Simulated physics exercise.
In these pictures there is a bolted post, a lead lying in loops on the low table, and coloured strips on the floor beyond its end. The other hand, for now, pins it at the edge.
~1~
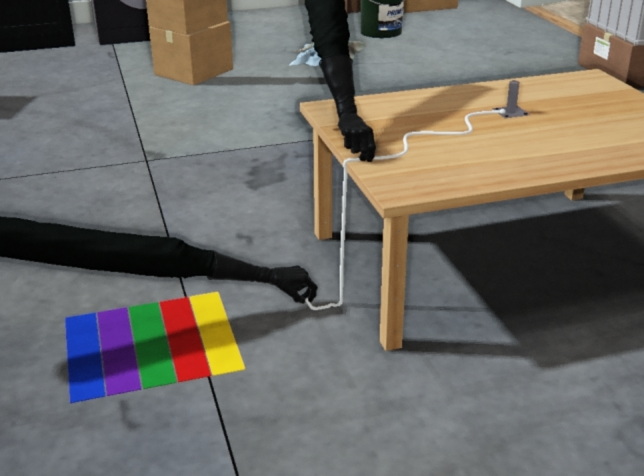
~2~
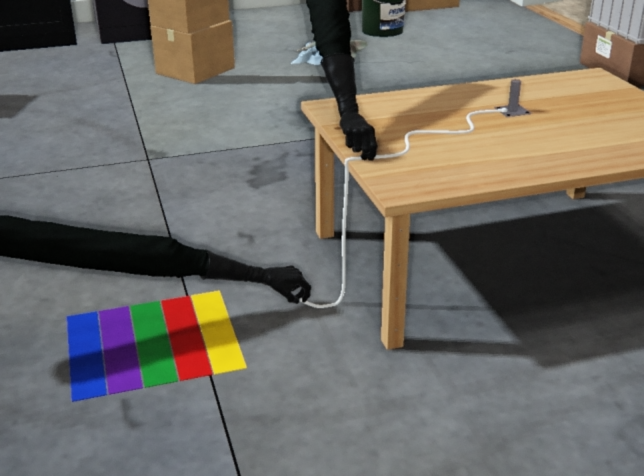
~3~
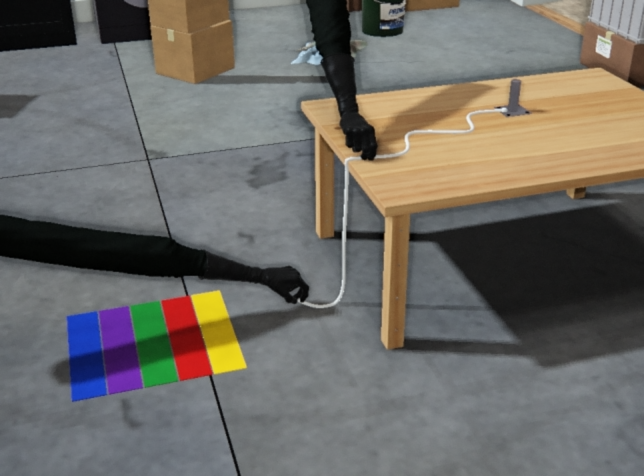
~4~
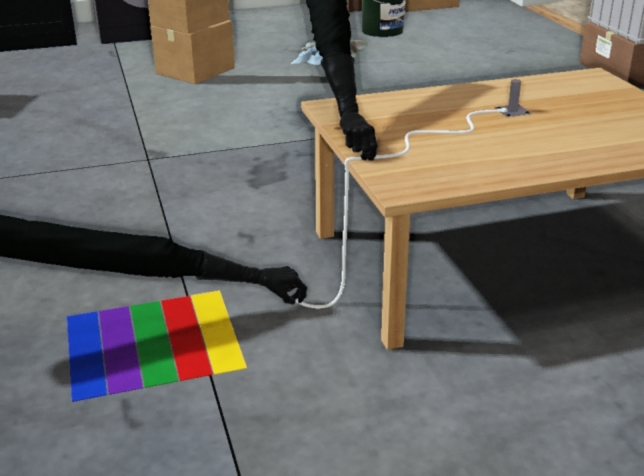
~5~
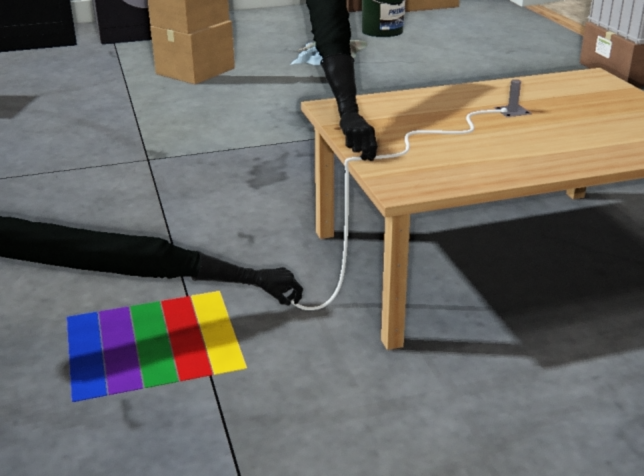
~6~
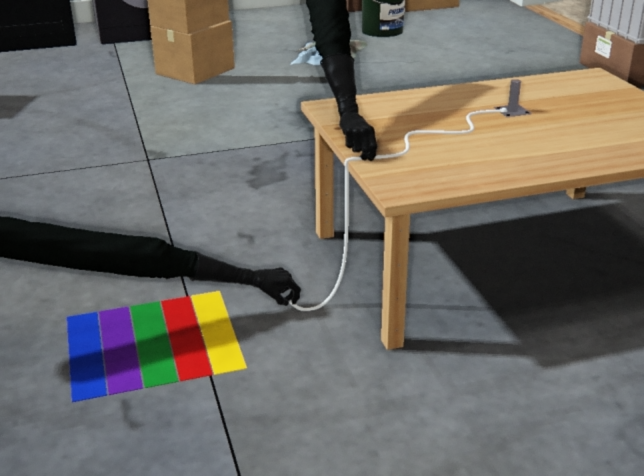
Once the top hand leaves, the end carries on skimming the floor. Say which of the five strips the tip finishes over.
Green.
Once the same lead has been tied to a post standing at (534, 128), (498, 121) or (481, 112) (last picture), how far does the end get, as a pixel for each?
You'd find it around (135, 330), then (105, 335), and finally (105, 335).
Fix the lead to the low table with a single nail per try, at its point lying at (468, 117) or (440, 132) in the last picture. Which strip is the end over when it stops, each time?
Strip colours by try: Green / red.
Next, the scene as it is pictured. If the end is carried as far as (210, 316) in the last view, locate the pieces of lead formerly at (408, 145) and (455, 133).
In order: (367, 149) and (429, 132).
Soon after, end near (210, 316); over yellow.
Then, end near (169, 323); over red.
At full stretch, end near (145, 328); over green. The green one.
